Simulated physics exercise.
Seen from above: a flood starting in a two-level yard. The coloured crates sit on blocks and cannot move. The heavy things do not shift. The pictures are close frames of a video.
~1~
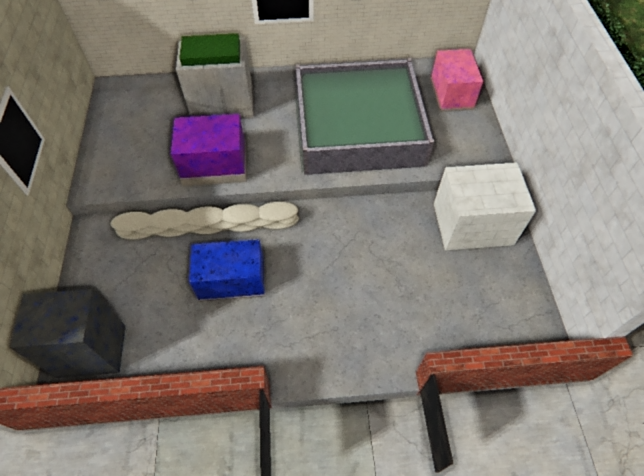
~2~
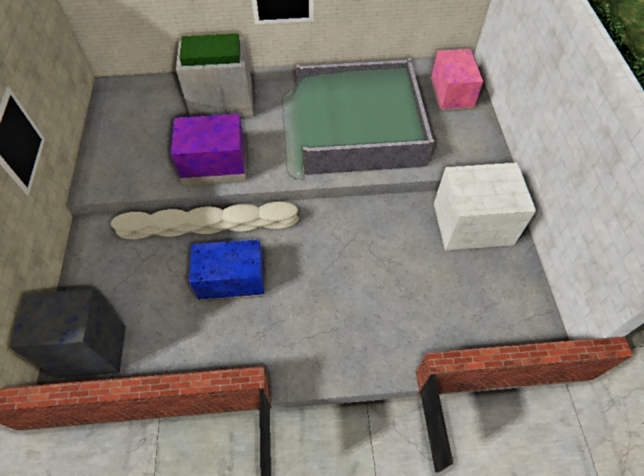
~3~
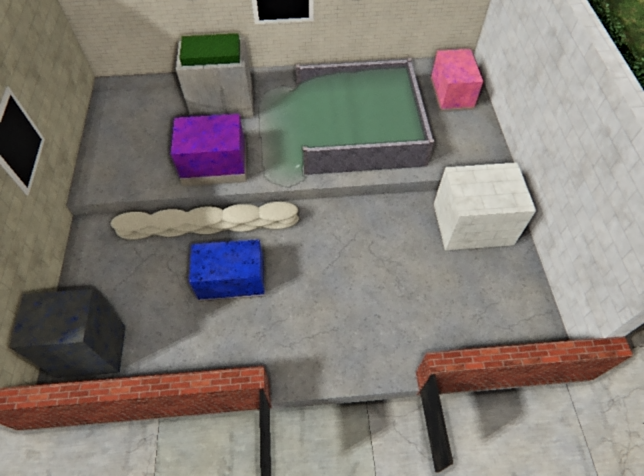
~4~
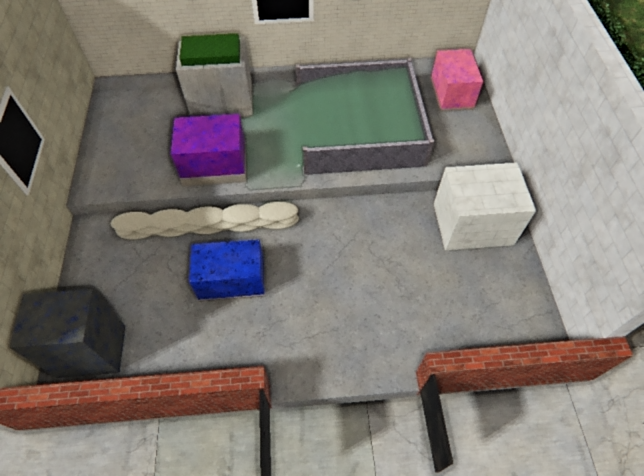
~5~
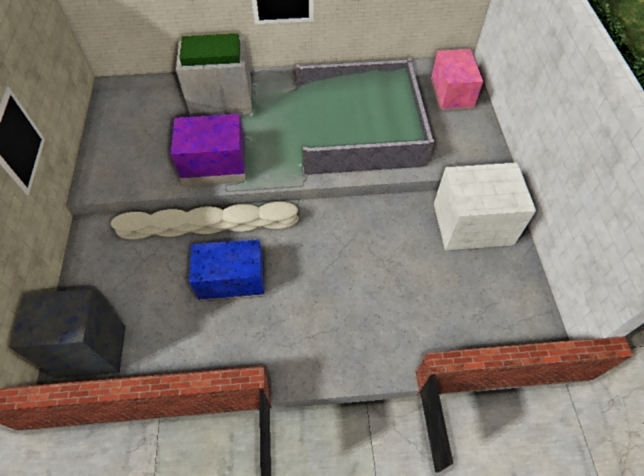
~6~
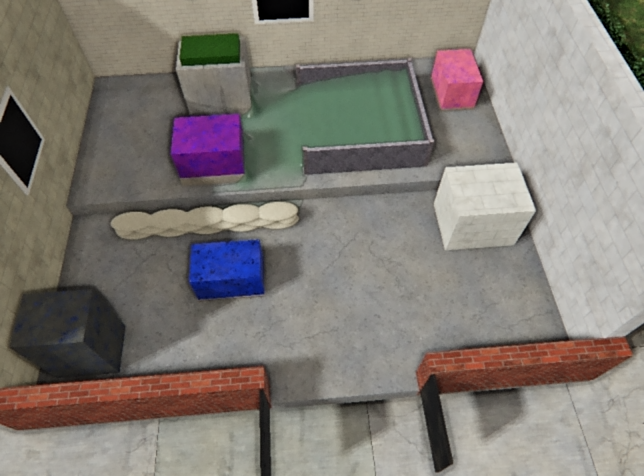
The clip opens on a walled, two-level yard seen from above, with coloured blocks and a full tank of green water standing still. The tank's left side then opens and water pours out leftward across the upper level, spreading up to the purple block and along the step's edge behind the pale sandbags.
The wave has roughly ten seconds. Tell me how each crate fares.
The purple crate is soaked; the blue crate is soaked; the pink crate is soaked.
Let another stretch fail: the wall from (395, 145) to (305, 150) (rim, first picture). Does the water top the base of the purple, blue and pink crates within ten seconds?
The purple one remains dry, the blue one is wetted, the pink one is safe.
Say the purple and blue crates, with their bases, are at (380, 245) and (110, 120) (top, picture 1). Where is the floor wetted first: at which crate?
The blue-painted one.
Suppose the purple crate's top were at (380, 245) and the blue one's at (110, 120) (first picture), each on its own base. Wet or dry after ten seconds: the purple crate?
Then: The purple crate remains dry.
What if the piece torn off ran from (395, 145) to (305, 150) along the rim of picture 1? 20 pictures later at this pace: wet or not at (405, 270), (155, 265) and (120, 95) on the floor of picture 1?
In that order: Covered, clear, free of water.
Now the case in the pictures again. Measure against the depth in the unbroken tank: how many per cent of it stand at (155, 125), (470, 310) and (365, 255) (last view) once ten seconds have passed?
In that order: 8, 14 and 6 per cent.
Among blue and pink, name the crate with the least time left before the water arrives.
That is the crate marked pink.
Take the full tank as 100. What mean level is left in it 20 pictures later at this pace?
About 22 per cent.
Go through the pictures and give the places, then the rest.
The first picture shows the water tank at (360, 106) is whole and still.
In the second picture, the front is at (298, 175), out from the gap at (304, 123).
In the third picture, water pours out at (304, 124) and has run to (275, 180).
In the fourth picture, the front is at (260, 190), out from the gap at (304, 125).
In the fifth picture, the front is at (239, 204), out from the gap at (304, 125).
In the sixth picture, the front is at a hidden place, out from the gap at (304, 125).
A moment on, water covers 20 % of the floor; the purple crate water round its plinth, the blue crate not reached, the pink crate not reached.
Next, water covers 35 % of the floor; the purple crate water round its plinth, the blue crate not reached, the pink crate not reached.
Then, water covers 50 % of the floor; the purple crate water round its plinth, the blue crate not reached, the pink crate water round its plinth.
Later, water covers 80 % of the floor; the purple crate water round its plinth, the blue crate water round its plinth, the pink crate water round its plinth.
In the end, water covers 90 % of the floor; the purple crate was topped, the blue crate was topped, the pink crate was topped.
